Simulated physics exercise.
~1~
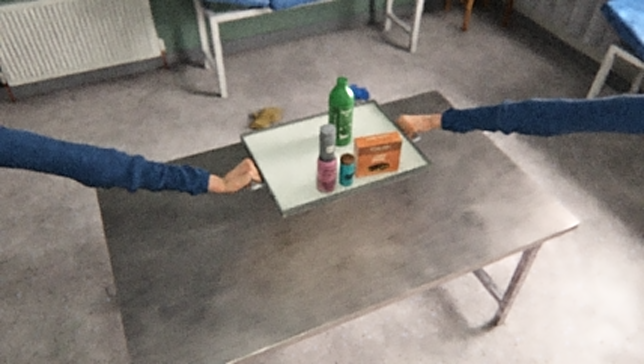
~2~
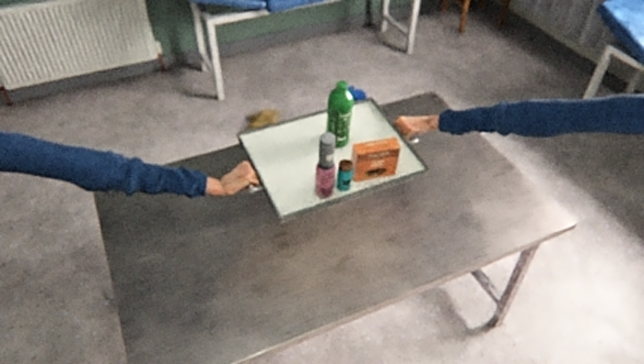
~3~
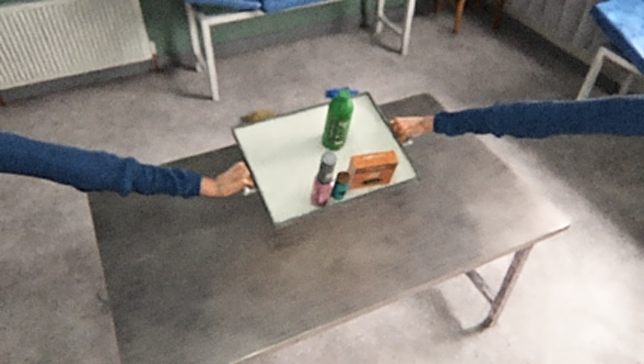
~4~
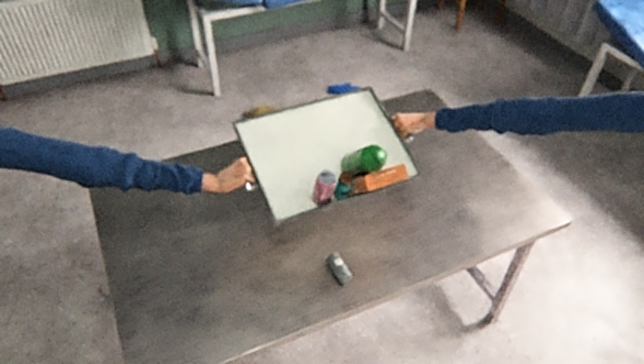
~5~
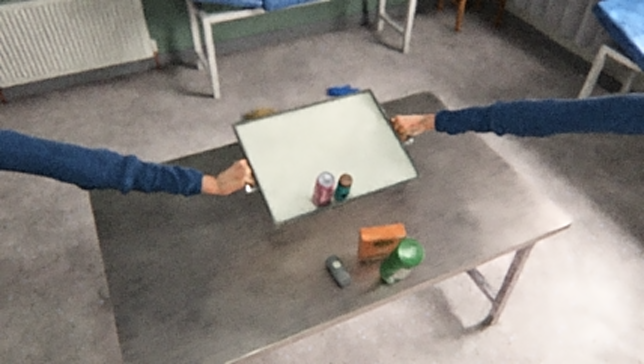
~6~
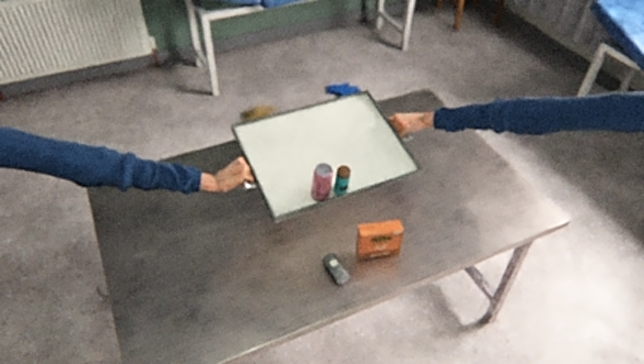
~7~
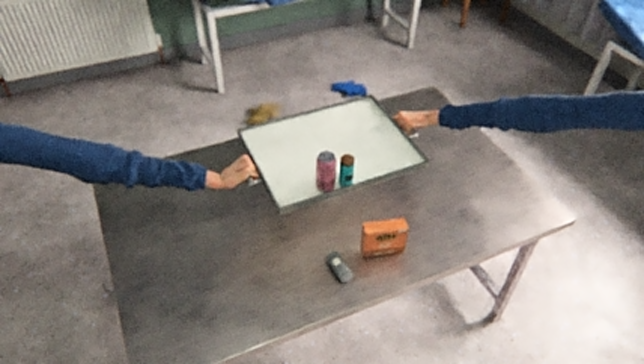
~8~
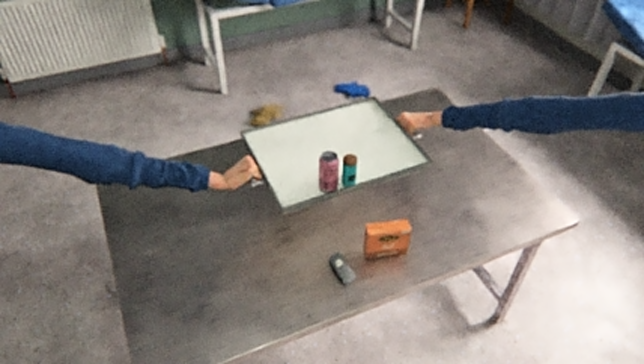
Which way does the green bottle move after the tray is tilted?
The green bottle moves down, coming off the near edge of the tray toward the viewer's side of the table.
In the video, two hands tilt a tray of small items near edge down over a table, and a grey shaker, a green bottle and an orange packet drop off before it levels. The bottle disappears from view, while the pink can and turquoise shaker stay upright on the tray.
